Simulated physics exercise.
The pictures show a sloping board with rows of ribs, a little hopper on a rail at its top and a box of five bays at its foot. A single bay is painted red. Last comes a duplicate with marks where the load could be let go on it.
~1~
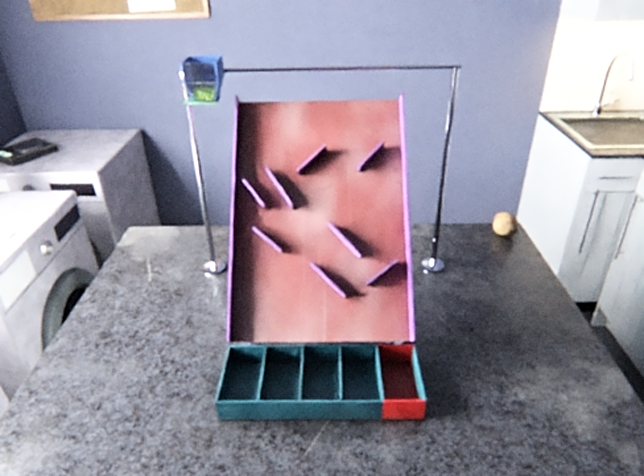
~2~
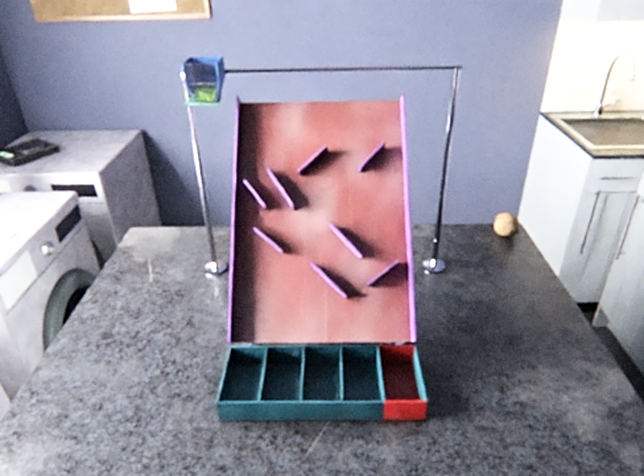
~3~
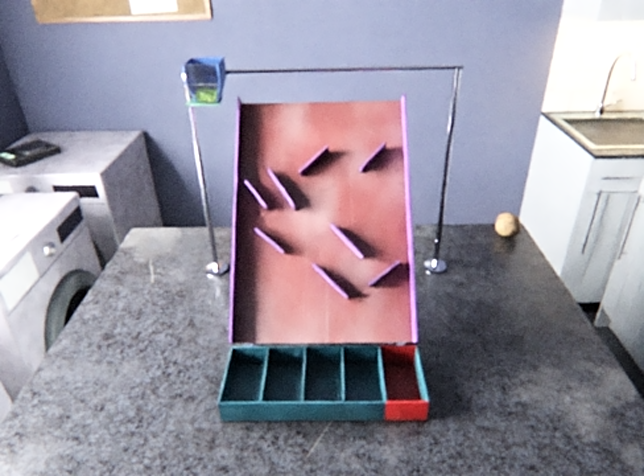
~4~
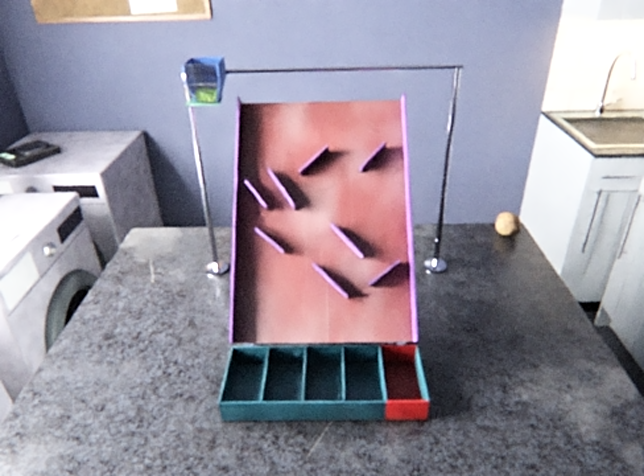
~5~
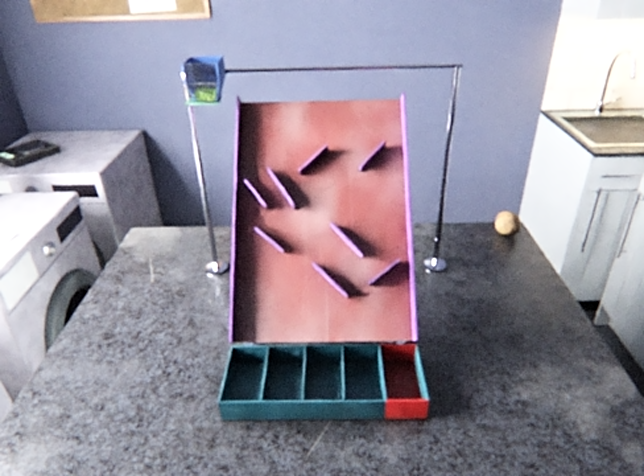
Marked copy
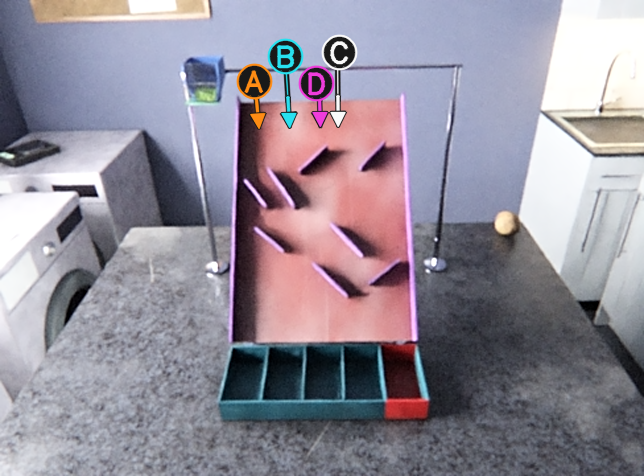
A sloping red board with purple ribs standing still on a grey worktop above a teal box with one red bay.
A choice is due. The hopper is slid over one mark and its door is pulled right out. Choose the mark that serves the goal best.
Mark B does it best.
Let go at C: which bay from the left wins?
The fourth from the left.
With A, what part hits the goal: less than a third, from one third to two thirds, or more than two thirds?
It is less than a third.
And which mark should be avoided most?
The answer is C.
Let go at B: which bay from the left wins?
It is the fifth one.
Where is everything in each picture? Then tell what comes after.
The first picture shows hopper at (206, 91), dried peas, door shut.
The second picture shows ribs (299, 171) to (327, 145), (360, 167) to (384, 142), (244, 180) to (265, 206).
The third picture shows ribs (268, 168) to (294, 206), (255, 228) to (283, 251), (331, 223) to (363, 256).
The fourth picture shows ribs (313, 263) to (348, 296), (370, 284) to (400, 260).
The fifth picture shows red bay at (407, 408), number 5 of 5 from the left.
On the marked copy, mark A meets the board at (258, 123); mark B meets the board at (289, 122); mark C meets the board at (338, 121); mark D meets the board at (320, 121).
For mark A, about a quarter in the red bay, about two thirds in other bays, a small part outside the box.
For mark B, most in the red bay, a small part in other bays, a small part outside the box.
For mark C, a small part in the red bay, most in other bays, a stray few outside the box.
For mark D, about half in the red bay, about half in other bays.
